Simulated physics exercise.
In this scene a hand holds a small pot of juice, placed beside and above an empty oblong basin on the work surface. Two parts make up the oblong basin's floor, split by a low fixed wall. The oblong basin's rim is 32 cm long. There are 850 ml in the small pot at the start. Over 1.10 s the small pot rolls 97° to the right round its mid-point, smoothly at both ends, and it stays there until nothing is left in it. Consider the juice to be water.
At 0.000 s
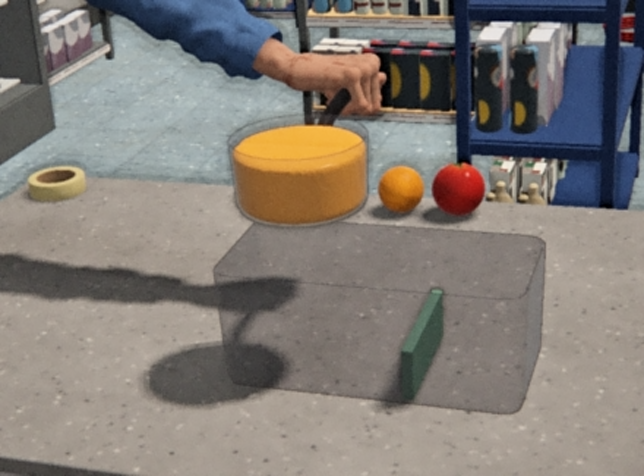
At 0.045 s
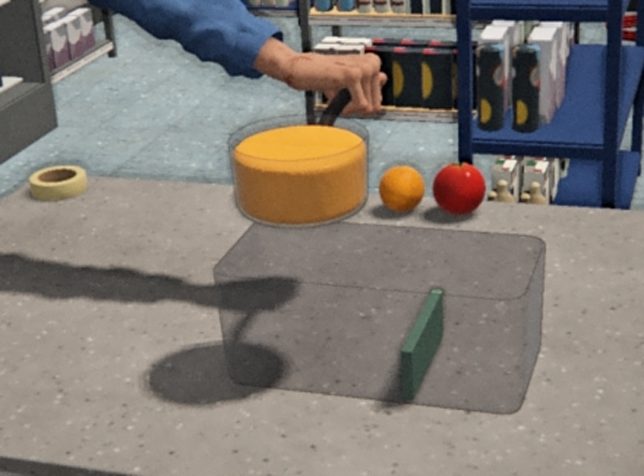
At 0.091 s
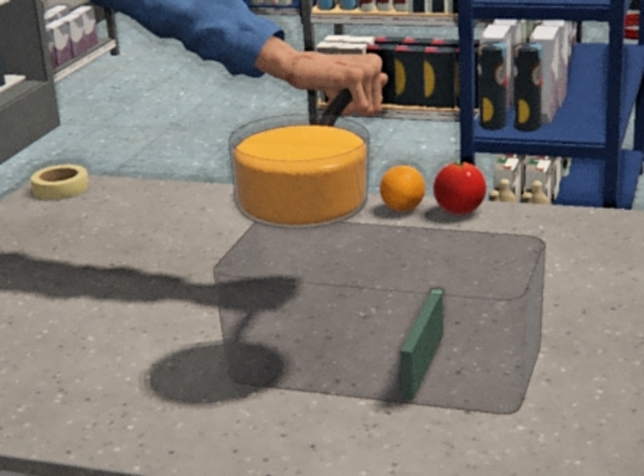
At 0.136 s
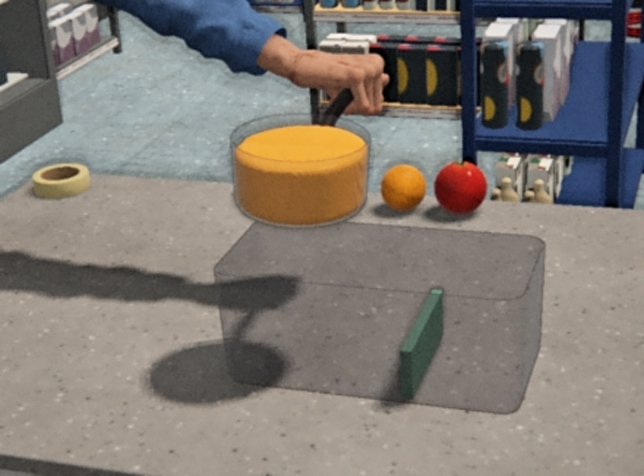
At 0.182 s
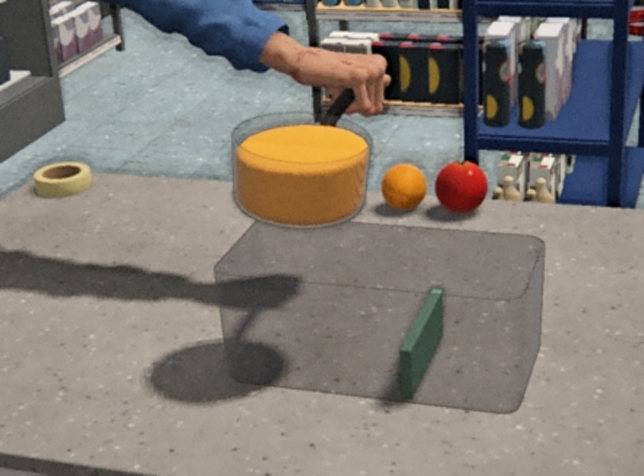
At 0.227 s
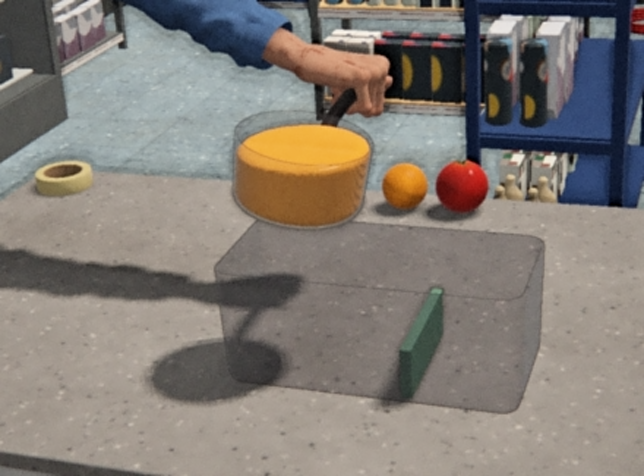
In a shop, a hand holding a small pot of orange juice tilts it slightly rightward above an empty clear basin.
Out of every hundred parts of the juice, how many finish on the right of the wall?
About 56 in every hundred.
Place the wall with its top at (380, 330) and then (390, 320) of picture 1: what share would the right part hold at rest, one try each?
Some 90 in a hundred, then some 85 in a hundred.
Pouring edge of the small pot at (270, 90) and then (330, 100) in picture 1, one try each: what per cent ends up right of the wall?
Some 5 and 30 per cent, in that order.
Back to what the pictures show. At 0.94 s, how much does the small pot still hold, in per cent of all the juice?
Roughly 14 percent remains.
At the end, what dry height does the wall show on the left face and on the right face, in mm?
Left about 44 mm, while the right is about 26 mm.
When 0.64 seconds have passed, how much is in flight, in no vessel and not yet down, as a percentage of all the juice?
Some 24 per cent, I reckon.
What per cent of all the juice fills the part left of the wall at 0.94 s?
About 24 per cent.
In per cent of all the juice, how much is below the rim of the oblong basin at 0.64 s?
Close to 16 in a hundred.
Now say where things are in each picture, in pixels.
Tilt 0°; pouring edge (364, 142); surface from (239, 142) to (365, 149); the oblong basin's rim runs from (235, 246) to (536, 270); the wall's top is at (423, 321), in the first picture.
Tilt 0°; pouring edge (365, 142); surface from (239, 142) to (365, 149), in the second picture.
Tilt 2°; pouring edge (365, 144); surface from (240, 142) to (365, 149), in the third picture.
Tilt 4°; pouring edge (366, 146); surface from (241, 142) to (366, 150), in the fourth picture.
Tilt 6°; pouring edge (368, 150); surface from (243, 141) to (367, 151), in the fifth picture.
Tilt 10°; pouring edge (369, 154); surface from (243, 142) to (369, 151), in the sixth picture.
By 0.64 s the tilt is 61° and 61 per cent is still to pour, 4 is left of the wall and 12 right of it.
By 0.94 s the tilt is 92° and 14 per cent is still to pour, 25 is left of the wall and 56 right of it.
By 1.26 s the tilt is 97° and 2 per cent is still to pour, 41 is left of the wall and 56 right of it.
By 1.60 s the tilt is 97° and 0 per cent is still to pour, 43 is left of the wall and 56 right of it.
At rest 43 per cent lies left of the wall, 56 right of it and 0 outside.
